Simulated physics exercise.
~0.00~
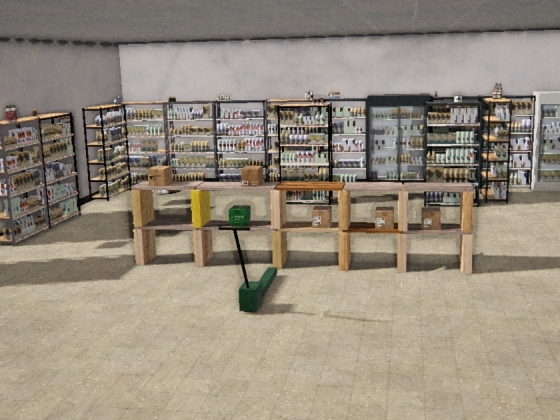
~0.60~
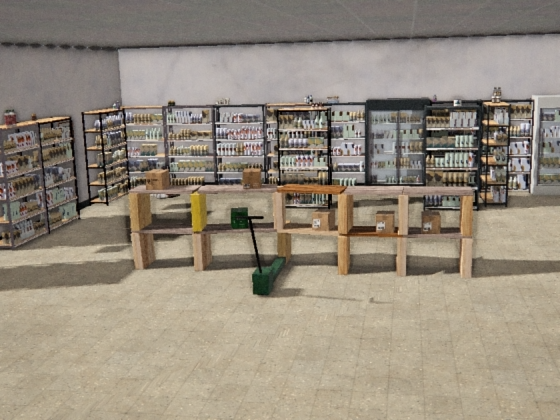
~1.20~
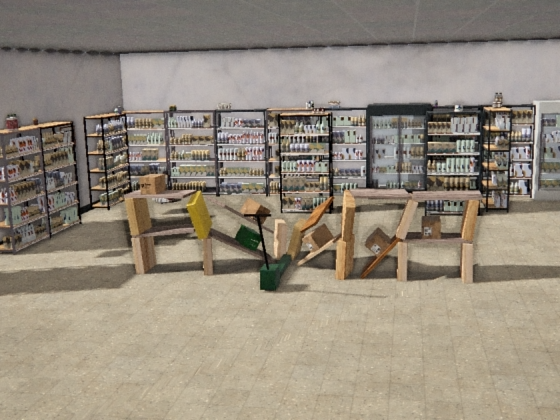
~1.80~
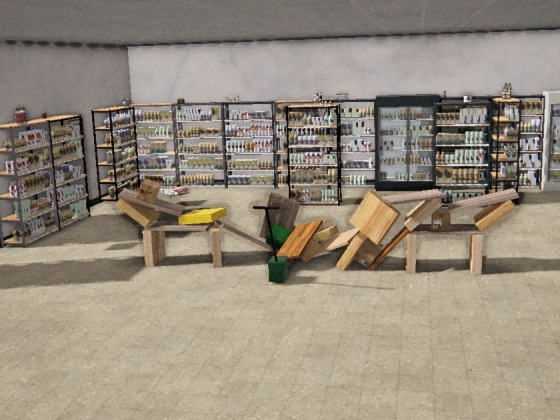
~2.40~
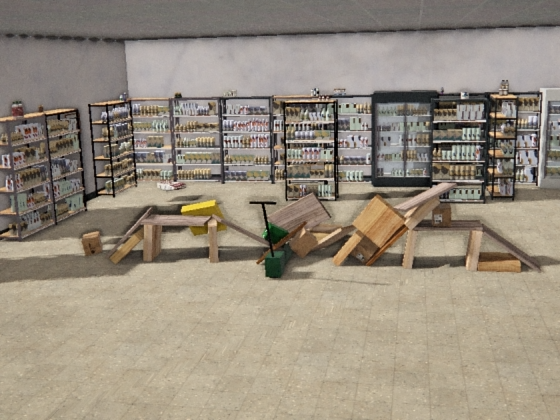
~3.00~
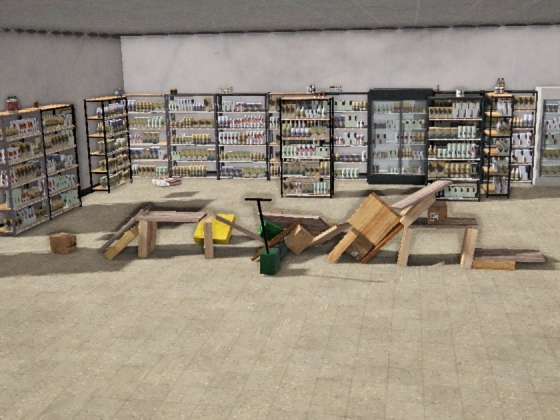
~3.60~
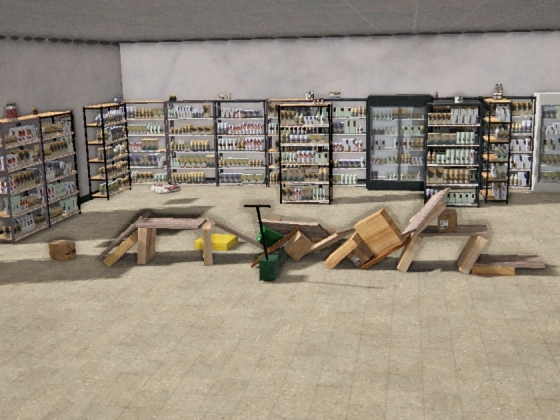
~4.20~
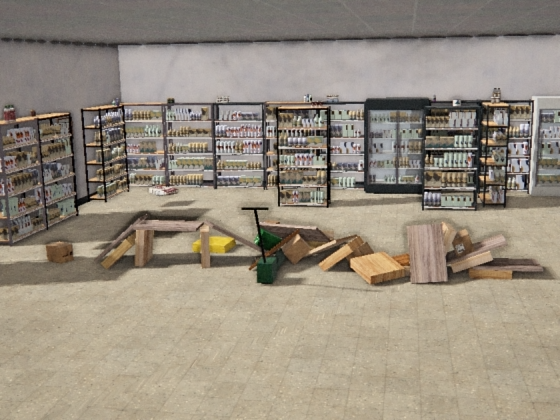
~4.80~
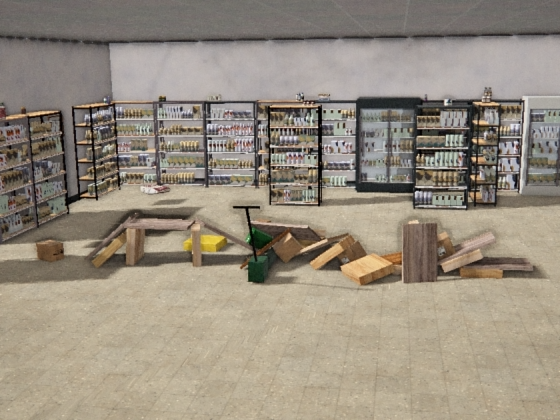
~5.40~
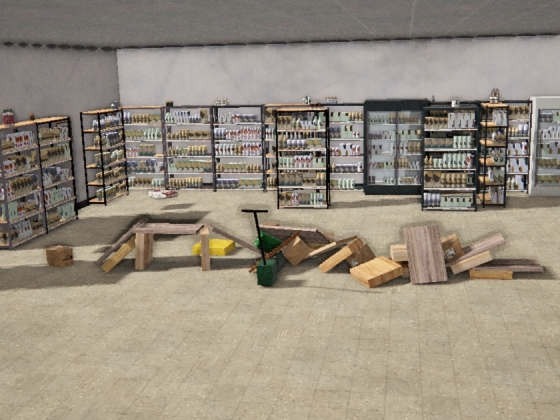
In a pale-floored room lined with shelves of bottles, a low two-tier rack of loose timber slabs and boards stands with a few cartons on it, while a green jack with an upright handle sits in front. The jack slides toward the rack and pushes in at its base, left of the middle. The boards there drop into a V, and the yellow upright leans as the green carton tips. The collapse spreads both ways, and a carton tumbles off the left end. Lastly, propped slabs on the right slump, leaving a low, still heap around the jack.
